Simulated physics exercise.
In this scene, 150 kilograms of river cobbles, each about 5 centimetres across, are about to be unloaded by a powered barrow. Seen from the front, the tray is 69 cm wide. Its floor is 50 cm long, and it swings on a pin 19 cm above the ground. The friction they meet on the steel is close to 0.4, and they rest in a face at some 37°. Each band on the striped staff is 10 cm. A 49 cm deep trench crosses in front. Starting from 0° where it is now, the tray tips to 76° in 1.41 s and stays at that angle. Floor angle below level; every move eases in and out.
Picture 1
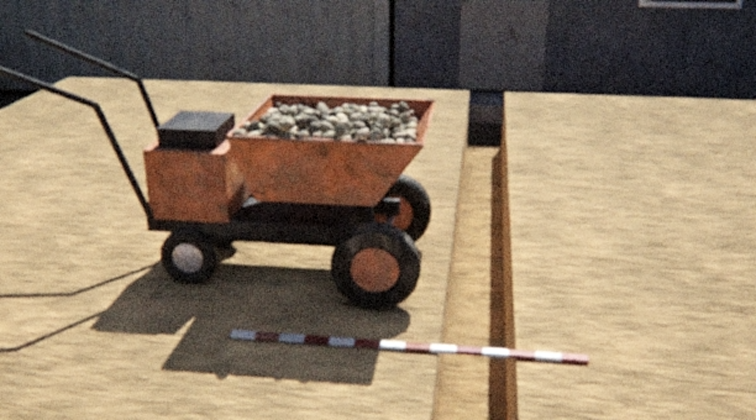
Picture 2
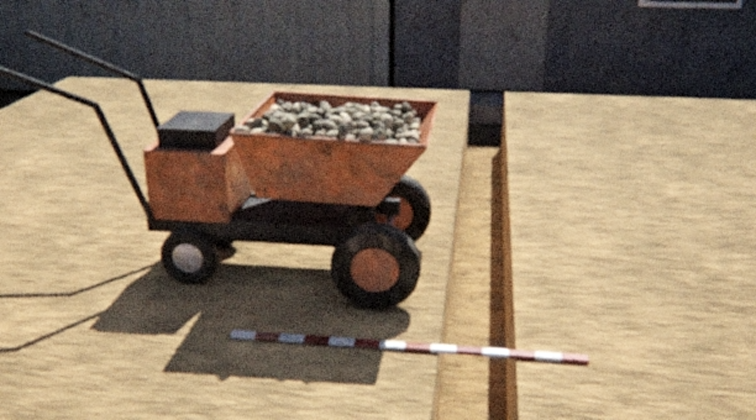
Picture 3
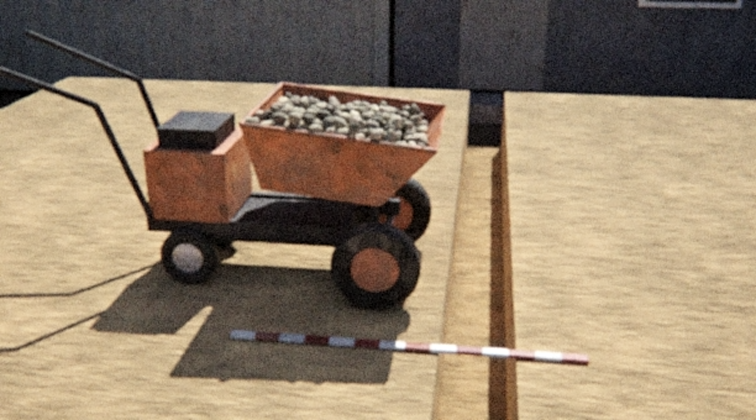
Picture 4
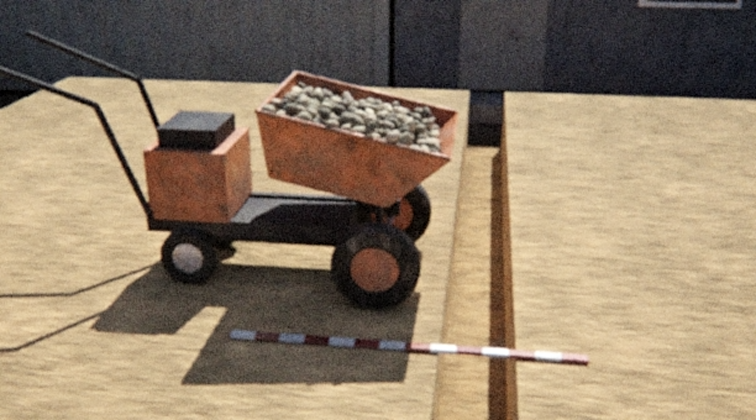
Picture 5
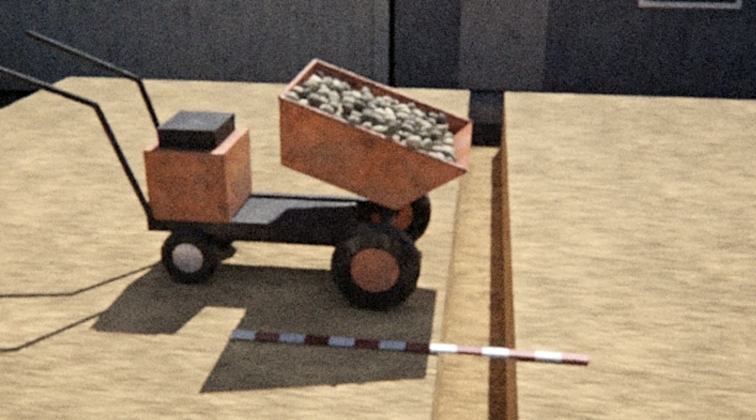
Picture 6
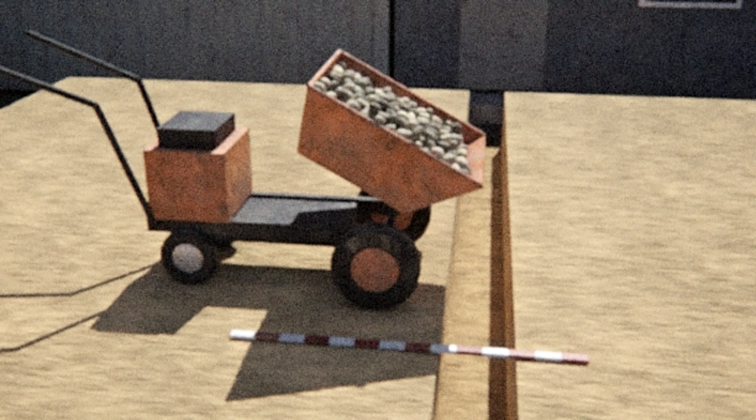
To begin with, a rusty orange powered barrow stands left of a narrow trench, its level tray full of grey stones and a red-and-white striped staff lying in front. The tray then tilts, slightly at first and then more steeply, its rear rising and its front edge dipping rightward, while the wheels stay put.
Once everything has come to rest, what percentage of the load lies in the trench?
12 %.
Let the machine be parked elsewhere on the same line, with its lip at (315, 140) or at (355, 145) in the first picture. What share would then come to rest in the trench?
85 %, then 85 %.
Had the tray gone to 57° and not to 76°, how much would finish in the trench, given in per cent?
Then about 10 per cent.
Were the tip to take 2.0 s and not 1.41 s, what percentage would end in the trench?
Then some 10 per cent would.
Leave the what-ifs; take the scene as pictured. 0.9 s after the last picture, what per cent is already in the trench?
By that moment, roughly 0 per cent of the load.
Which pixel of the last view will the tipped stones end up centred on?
Their centre sits close to (570, 281).
Then, 0.5 s after the last picture the floor is at 64°, 98 % in the tray, 2 % past the trench; the foremost stones are at (546, 259).
Then, 0.9 s after the last picture the floor is at 76°, 48 % in the tray, 1 % in the trench, 51 % past the trench; the foremost stones are at (685, 297).
Then, 1.3 s after the last picture the floor is at 76°, 22 % in the tray, 4 % in the trench, 74 % past the trench; the foremost stones are past the picture's edge.
Then, 3.2 s after the last picture the floor is at 76°, 12 % in the tray, 12 % in the trench, 76 % past the trench; the foremost stones are past the picture's edge.
